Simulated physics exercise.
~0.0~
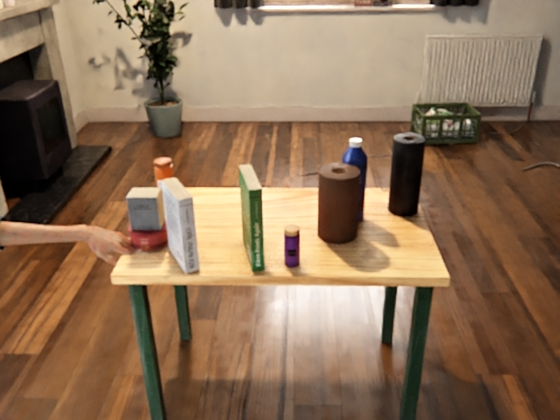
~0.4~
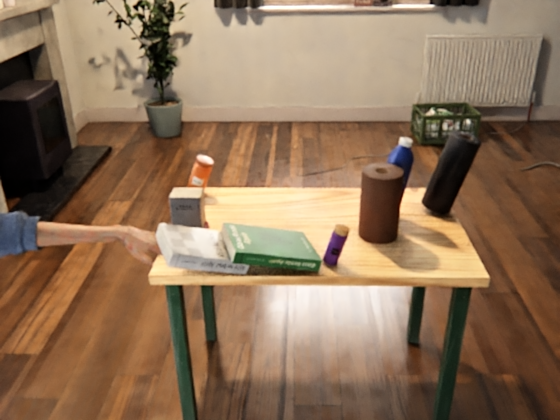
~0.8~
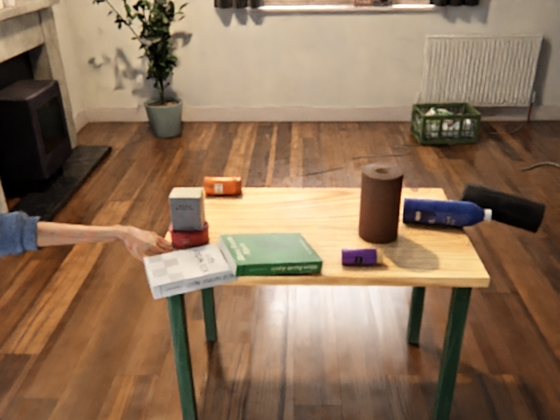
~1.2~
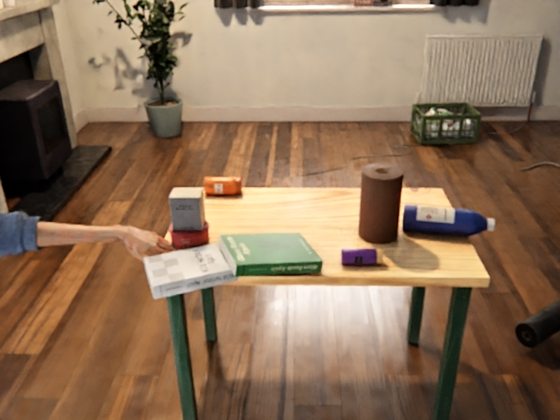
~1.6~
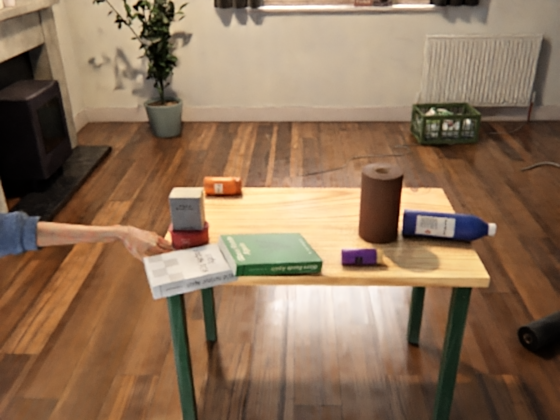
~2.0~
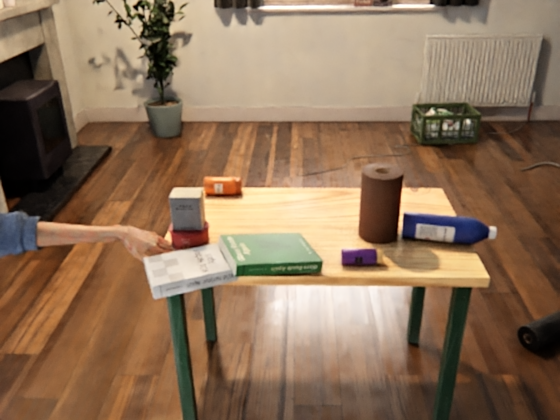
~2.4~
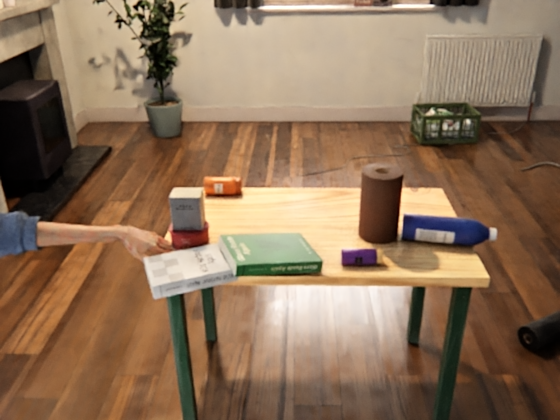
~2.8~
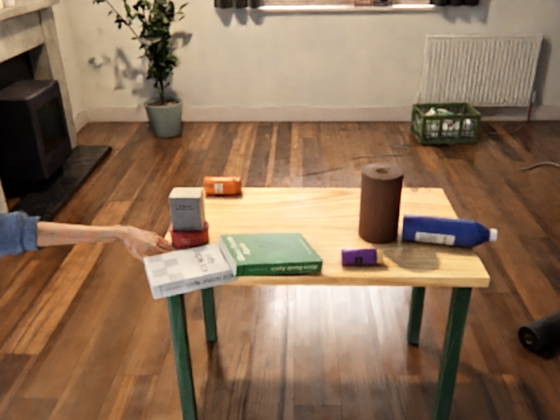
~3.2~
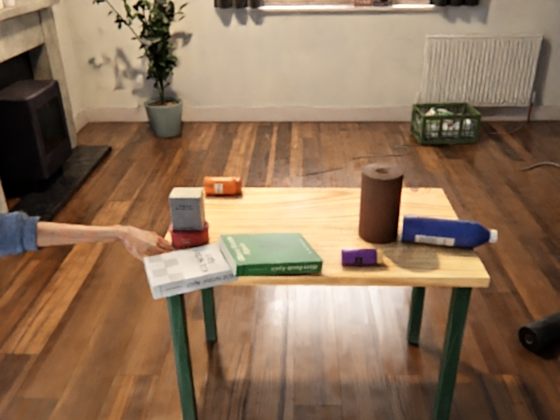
A hand at the left jerked a small wooden table to the right, toppling both books, the blue bottle, the orange jar and the purple shaker, while the black roll fell to the floor; the brown roll, red tub and grey block stayed upright.
